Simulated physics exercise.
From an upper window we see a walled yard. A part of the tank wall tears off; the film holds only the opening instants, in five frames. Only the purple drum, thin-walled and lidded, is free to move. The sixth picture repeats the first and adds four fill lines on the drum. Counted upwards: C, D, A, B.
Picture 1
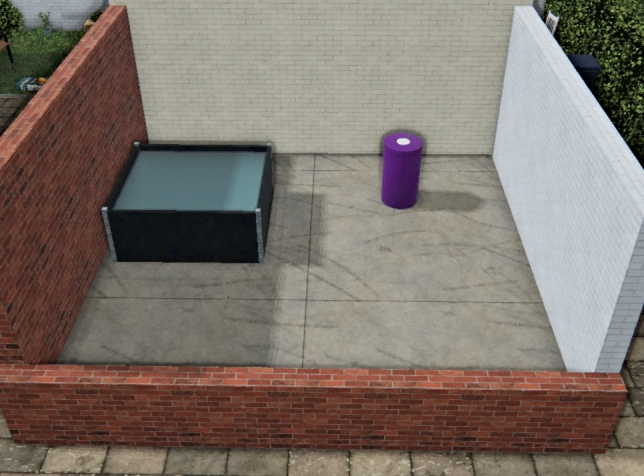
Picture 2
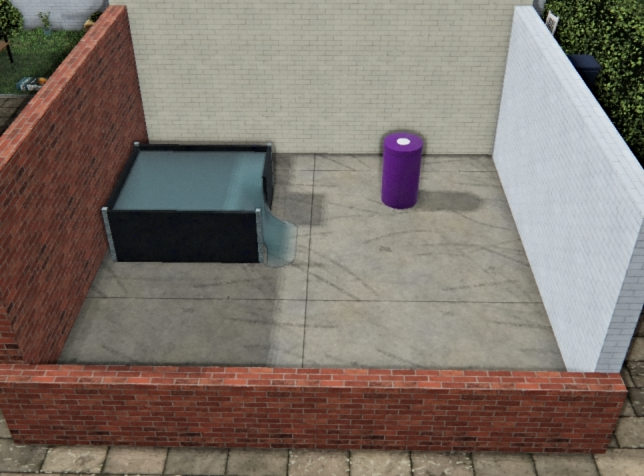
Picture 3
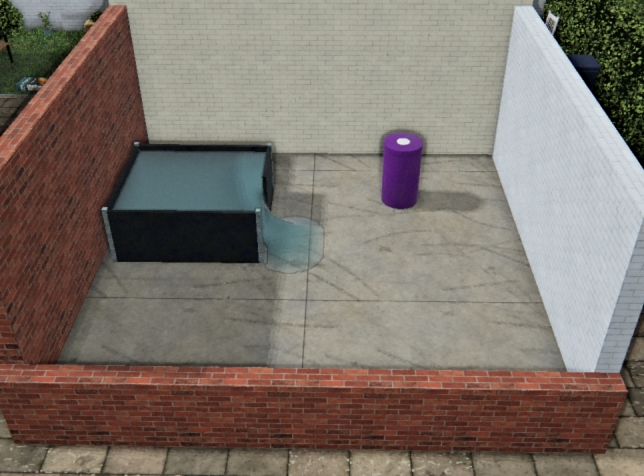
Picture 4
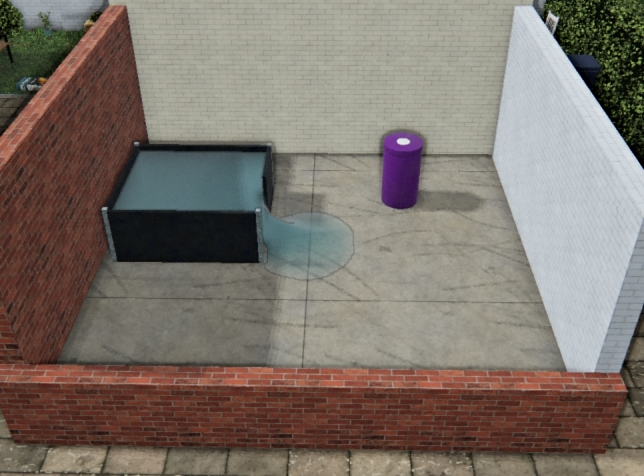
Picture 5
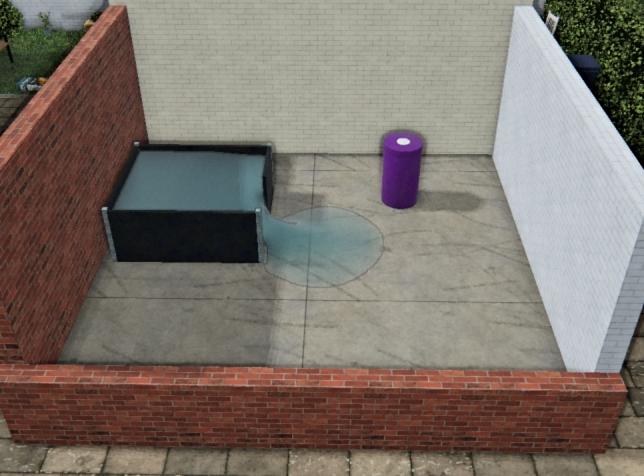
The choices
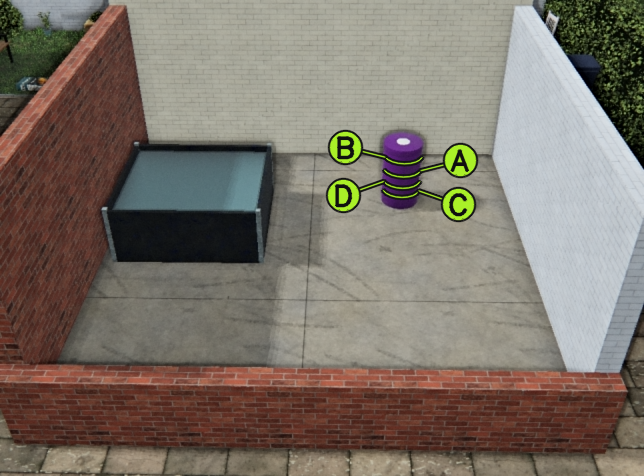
Water fills a dark, open-topped tank beside the red brick wall on the left of a walled yard, then begins pouring out through the tank's right side. It spreads rightward across the paving in a widening rounded puddle, while the purple drum near the back wall stays still.
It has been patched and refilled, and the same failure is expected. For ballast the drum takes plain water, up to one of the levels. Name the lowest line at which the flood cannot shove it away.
Go for C.
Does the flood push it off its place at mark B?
No, not at all.
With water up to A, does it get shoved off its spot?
No.
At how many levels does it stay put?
All of the four.
On the marked copy, A at (403, 177); B at (404, 163); C at (401, 197); D at (402, 188); from the bottom up C, D, A, B.
With A, it does not move.
With B, it does not move.
With C, it does not move.
With D, it does not move.
